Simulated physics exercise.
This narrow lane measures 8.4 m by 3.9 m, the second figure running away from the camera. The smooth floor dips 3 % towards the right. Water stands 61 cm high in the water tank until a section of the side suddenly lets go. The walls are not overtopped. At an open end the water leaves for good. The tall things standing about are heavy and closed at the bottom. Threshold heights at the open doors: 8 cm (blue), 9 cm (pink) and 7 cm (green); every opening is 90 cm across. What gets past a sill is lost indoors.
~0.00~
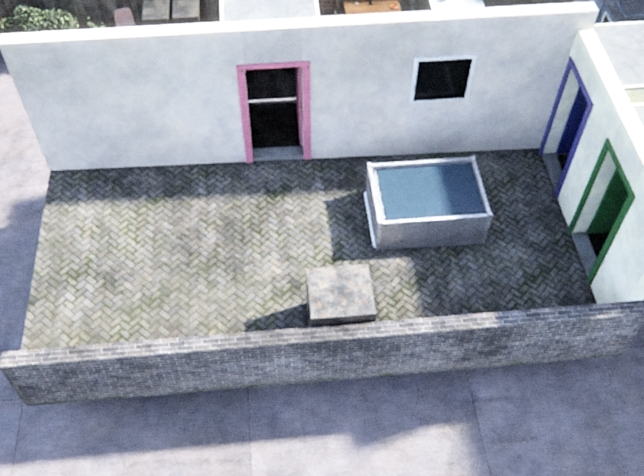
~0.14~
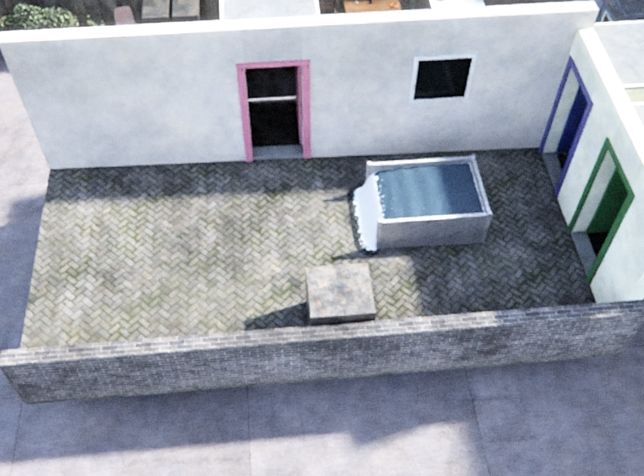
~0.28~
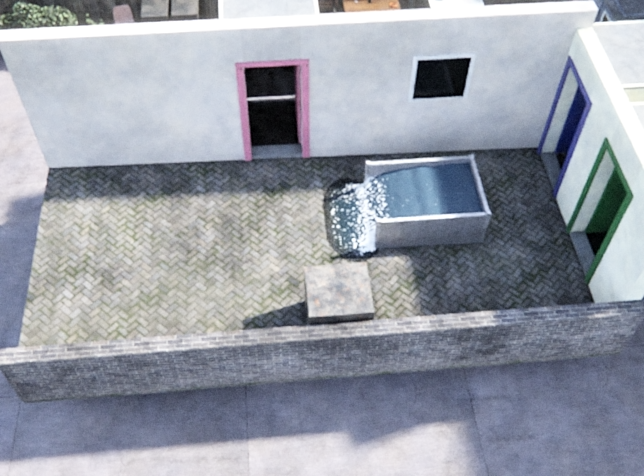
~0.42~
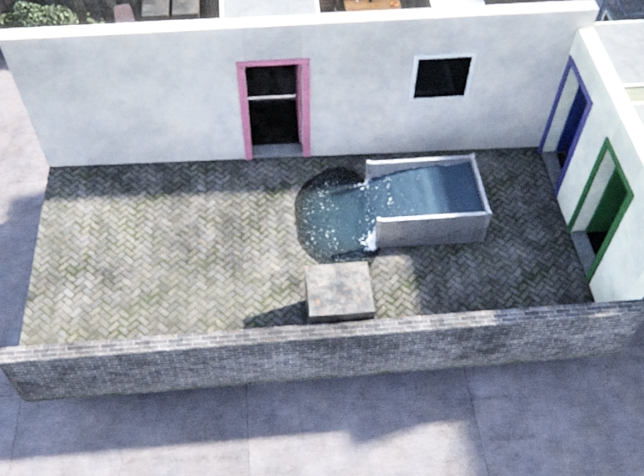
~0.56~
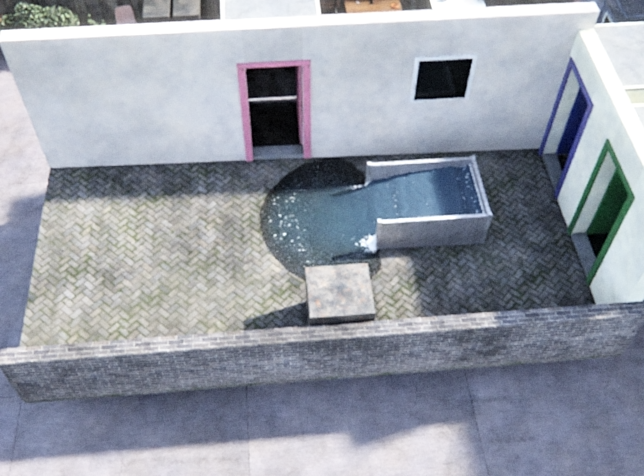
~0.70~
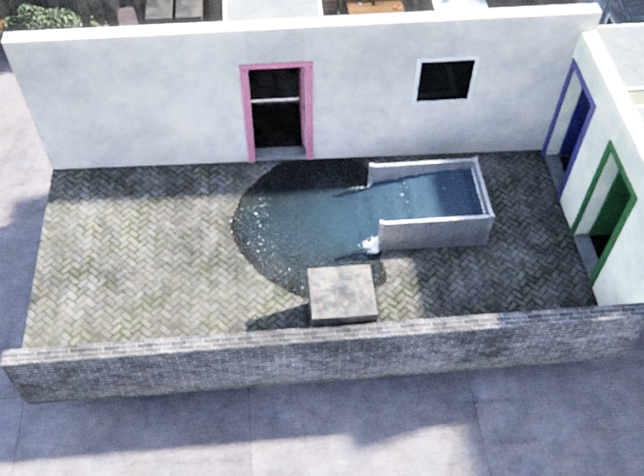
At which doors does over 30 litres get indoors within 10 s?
The water let in: At the blue door it keeps below the limit; at the pink door it keeps below the limit; at the green door it stays under the limit.
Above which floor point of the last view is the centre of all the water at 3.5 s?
At about (259, 240).
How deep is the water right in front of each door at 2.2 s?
In cm: Blue 0, pink 12, green 0.
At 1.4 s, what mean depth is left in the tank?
Some 29 cm.
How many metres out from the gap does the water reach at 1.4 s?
About 4.2 m.
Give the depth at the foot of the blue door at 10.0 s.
Roughly 5.0 cm deep.
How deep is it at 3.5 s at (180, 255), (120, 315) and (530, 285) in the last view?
About 2, 3 and 0 cm.
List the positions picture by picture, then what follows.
In the first picture, still water, 61 cm deep, in the water tank at (428, 193).
In the second picture, water pours out at (374, 210) and has run 0.7 m, to (374, 252); deepest outside 27 cm, 61 cm at the water tank's back.
In the third picture, water pours out at (373, 212) and has run 0.9 m, to (351, 255); deepest outside 29 cm, 61 cm at the water tank's back.
In the fourth picture, water pours out at (373, 211) and has run 1.3 m, to (314, 253); deepest outside 28 cm, 60 cm at the water tank's back.
In the fifth picture, the front is at (268, 236), 1.8 m from the gap at (374, 213); 3.4 m2 of floor is under water; 53 cm left at the back of the water tank.
In the sixth picture, water pours out at (376, 215) and has run 2.3 m, to (236, 222); deepest outside 28 cm, 52 cm at the water tank's back.
After 1.4 s water covers 35 % of the floor and is deepest (22 cm) near (367, 224); blue door not reached, pink door 12 cm at the sill, 0 L in, green door not reached.
After 2.2 s water covers 55 % of the floor and is deepest (15 cm) near (367, 224); blue door not reached, pink door 12 cm at the sill, 4 L in, green door not reached.
After 3.5 s water covers 65 % of the floor and is deepest (8 cm) near (369, 233); blue door not reached, pink door 8 cm at the sill, 9 L in, green door not reached.
After 6.0 s water covers 65 % of the floor and is deepest (6 cm) near (302, 353); blue door not reached, pink door 4 cm at the sill, 10 L in, green door not reached.
After 10.0 s water covers 55 % of the floor and is deepest (8 cm) near (302, 353); blue door 5 cm at the sill, 0 L in, pink door 2 cm at the sill, 10 L in, green door 3 cm at the sill, 0 L in.
